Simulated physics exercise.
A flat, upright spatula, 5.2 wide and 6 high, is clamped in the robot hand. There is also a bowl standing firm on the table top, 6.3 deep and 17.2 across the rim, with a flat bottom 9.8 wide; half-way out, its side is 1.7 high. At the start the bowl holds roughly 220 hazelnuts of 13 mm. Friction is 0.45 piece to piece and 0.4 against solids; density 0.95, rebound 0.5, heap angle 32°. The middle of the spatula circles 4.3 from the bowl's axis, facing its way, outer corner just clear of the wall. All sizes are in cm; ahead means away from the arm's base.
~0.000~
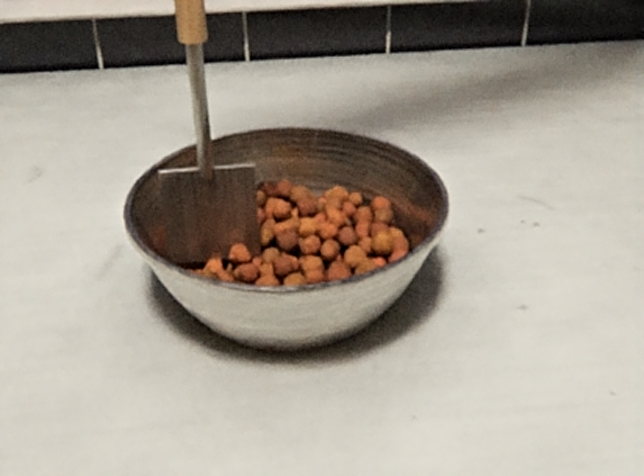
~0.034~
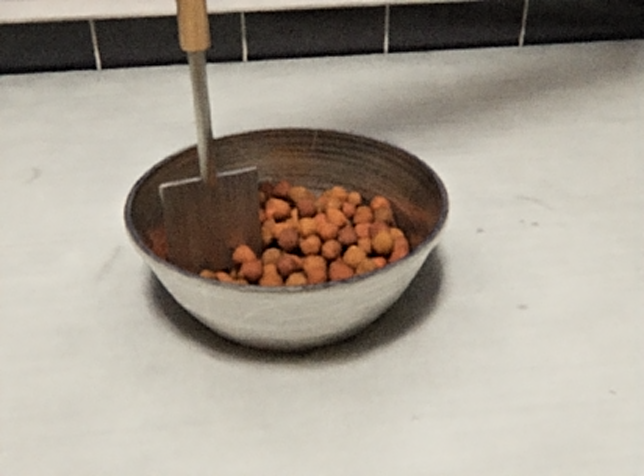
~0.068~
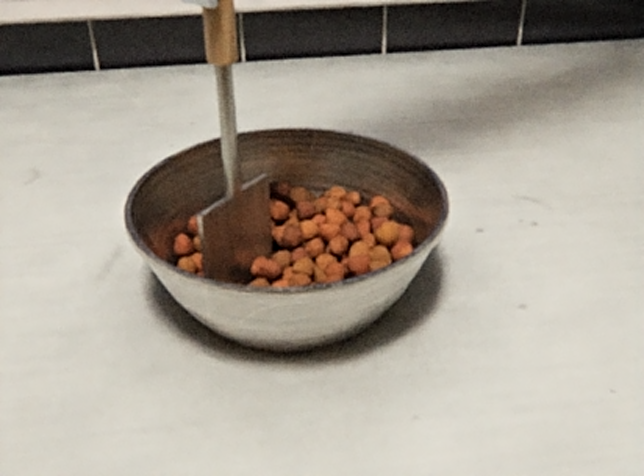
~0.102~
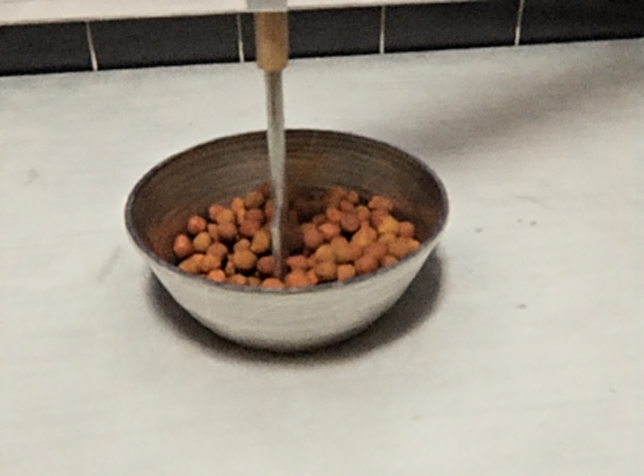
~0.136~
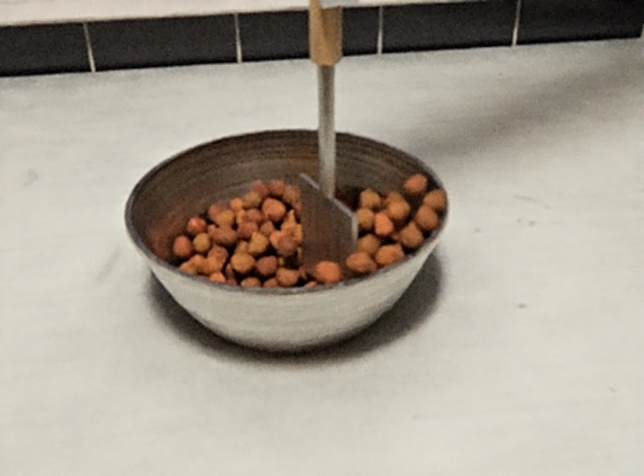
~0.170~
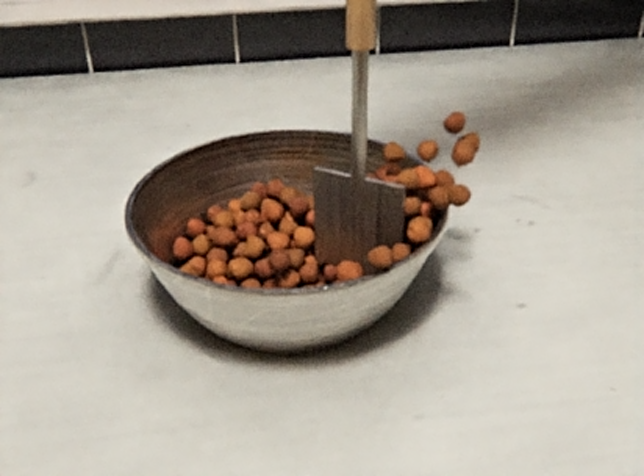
A spatula sweeps from left to right through a bowl, pushing round brown pieces over the right rim.
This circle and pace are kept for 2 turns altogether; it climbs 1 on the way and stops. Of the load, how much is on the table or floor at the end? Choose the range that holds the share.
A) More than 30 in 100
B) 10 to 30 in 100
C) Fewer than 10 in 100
More than 30 in 100.
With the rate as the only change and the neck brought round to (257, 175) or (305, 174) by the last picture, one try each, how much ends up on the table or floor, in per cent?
First try: About 15 %; second try: About 30 %.
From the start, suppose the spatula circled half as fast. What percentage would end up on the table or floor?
Estimate: Near 20 in a hundred.
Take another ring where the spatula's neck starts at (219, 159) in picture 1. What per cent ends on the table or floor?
About 45 percent ends up on the table or floor.
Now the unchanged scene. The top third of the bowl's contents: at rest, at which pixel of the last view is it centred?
(281, 255).
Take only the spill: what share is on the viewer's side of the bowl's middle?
Close to 30 percent, I reckon.
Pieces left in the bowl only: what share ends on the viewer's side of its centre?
Around 50 per cent of what the bowl keeps.
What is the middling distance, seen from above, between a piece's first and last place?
9 cm.
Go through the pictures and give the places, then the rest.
In the first picture, spatula neck at (204, 142), 0° round; upper third of the load around (311, 238), from x 185 to 400, top at y 190; 221 in the bowl.
In the second picture, spatula neck at (206, 151), 14° round; upper third of the load around (308, 239), from x 185 to 400, top at y 190.
In the third picture, spatula neck at (232, 167), 47° round; upper third of the load around (316, 254), from x 185 to 405, top at y 190.
In the fourth picture, spatula neck at (278, 174), 80° round; upper third of the load around (333, 251), from x 185 to 410, top at y 190.
In the fifth picture, spatula neck at (327, 168), 113° round; upper third of the load around (366, 234), from x 185 to 435, top at y 185.
In the sixth picture, spatula neck at (359, 151), 146° round; upper third of the load around (389, 206), from x 185 to 470, top at y 125; 217 in the bowl, 4 in flight or on the tool.
After 0.40 s, 8° round, highest piece 9 above the table; 171 in the bowl, 36 on the table or floor, 14 in flight or on the tool.
After 0.63 s, 230° round, highest piece 8 above the table; 142 in the bowl, 66 on the table or floor, 13 in flight or on the tool.
After 0.94 s, 0° round, highest piece 4 above the table; 135 in the bowl, 85 on the table or floor, 1 in flight or on the tool.
After 1.64 s, 0° round, highest piece 4 above the table; 135 in the bowl, 86 on the table or floor.
At rest, 135 in the bowl, 86 on the table or floor. That is 39 % on the table or floor.
